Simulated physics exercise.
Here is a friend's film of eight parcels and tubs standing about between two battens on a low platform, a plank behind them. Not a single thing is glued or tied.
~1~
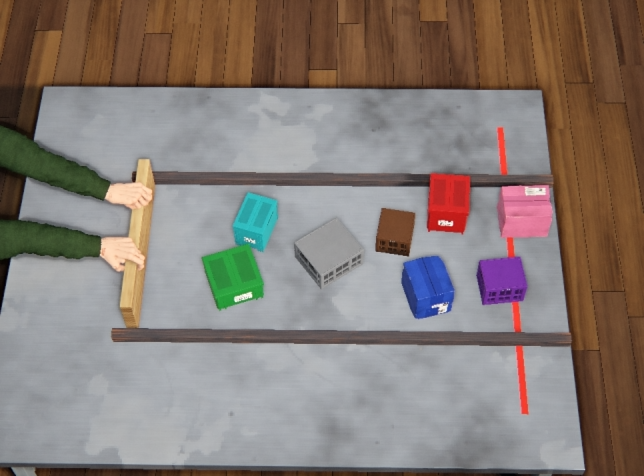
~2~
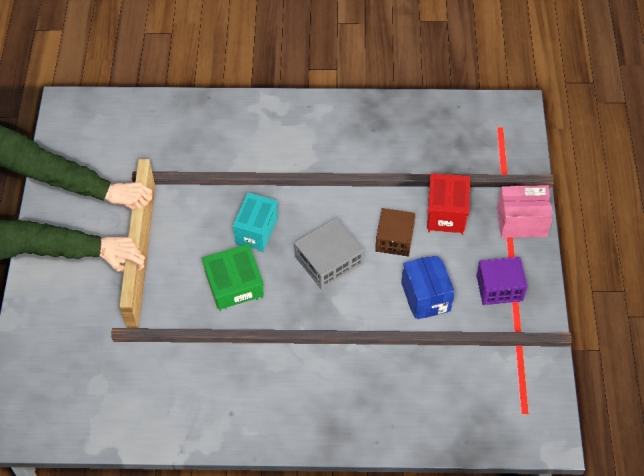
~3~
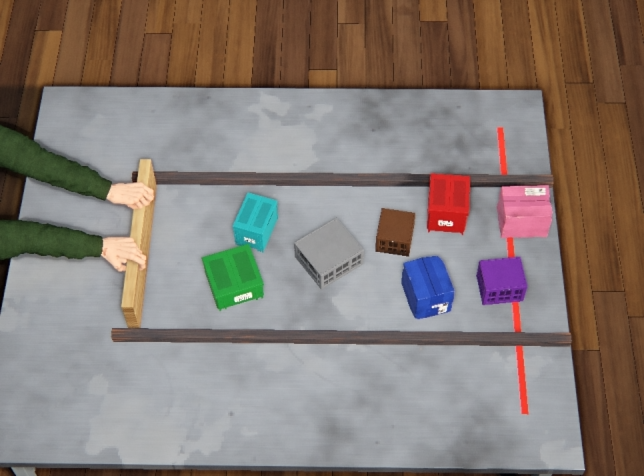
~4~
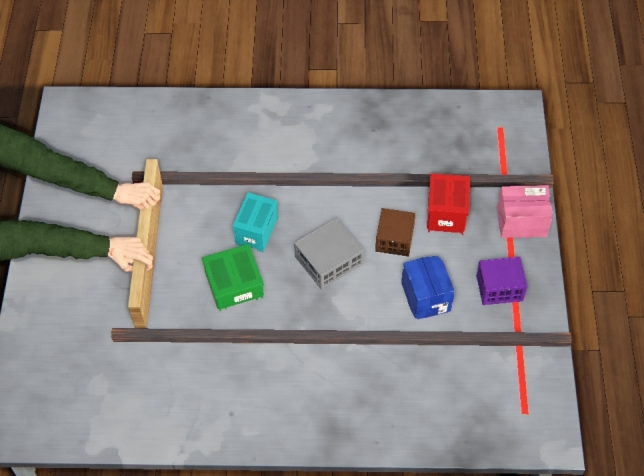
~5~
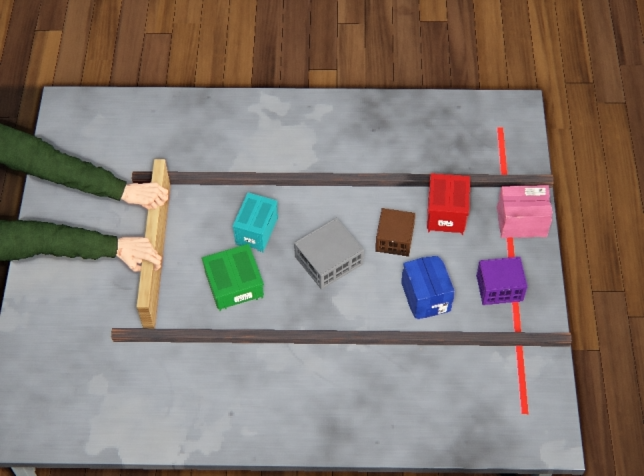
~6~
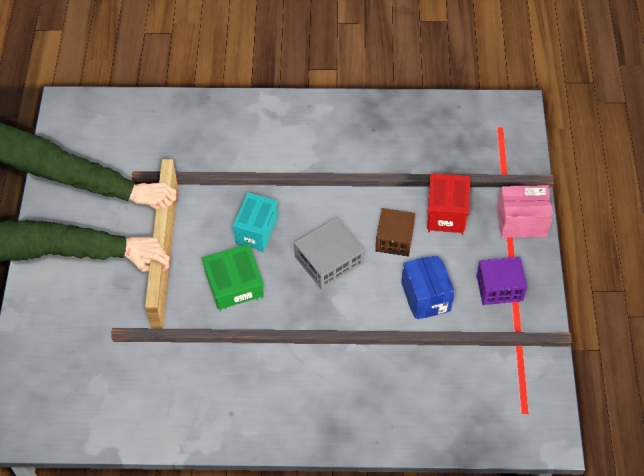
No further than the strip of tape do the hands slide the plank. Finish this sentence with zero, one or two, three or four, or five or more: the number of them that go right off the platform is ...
The number of them that go right off the platform is five or more.
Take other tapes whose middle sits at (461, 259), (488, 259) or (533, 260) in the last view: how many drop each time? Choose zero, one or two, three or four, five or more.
One after the other, the answers are one or two; three or four; 5 or more.
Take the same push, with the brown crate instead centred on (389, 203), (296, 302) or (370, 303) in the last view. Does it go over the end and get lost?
At the three spots, the brown crate keeps its place, tips over and tips over.
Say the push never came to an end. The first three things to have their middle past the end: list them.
Going earliest first, it would be the pink parcel, after it the purple crate, and finally the red tote.
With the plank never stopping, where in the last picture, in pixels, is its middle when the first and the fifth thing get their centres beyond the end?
Its middle is near (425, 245) and then near (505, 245).
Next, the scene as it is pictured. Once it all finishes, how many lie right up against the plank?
Tally at the end: 2.
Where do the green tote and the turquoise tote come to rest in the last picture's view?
Final positions - green tote around (541, 292), turquoise tote around (527, 222).
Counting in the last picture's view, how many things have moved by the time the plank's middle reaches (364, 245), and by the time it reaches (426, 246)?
Respectively 6 and 8.
Early on, none off yet; pink parcel at rest near (524, 212); purple crate at rest near (501, 281); red tote moving near (451, 204).
Finally, the number that fall off is five or more; lost, grey crate, brown crate, blue parcel, red tote, purple crate and pink parcel.
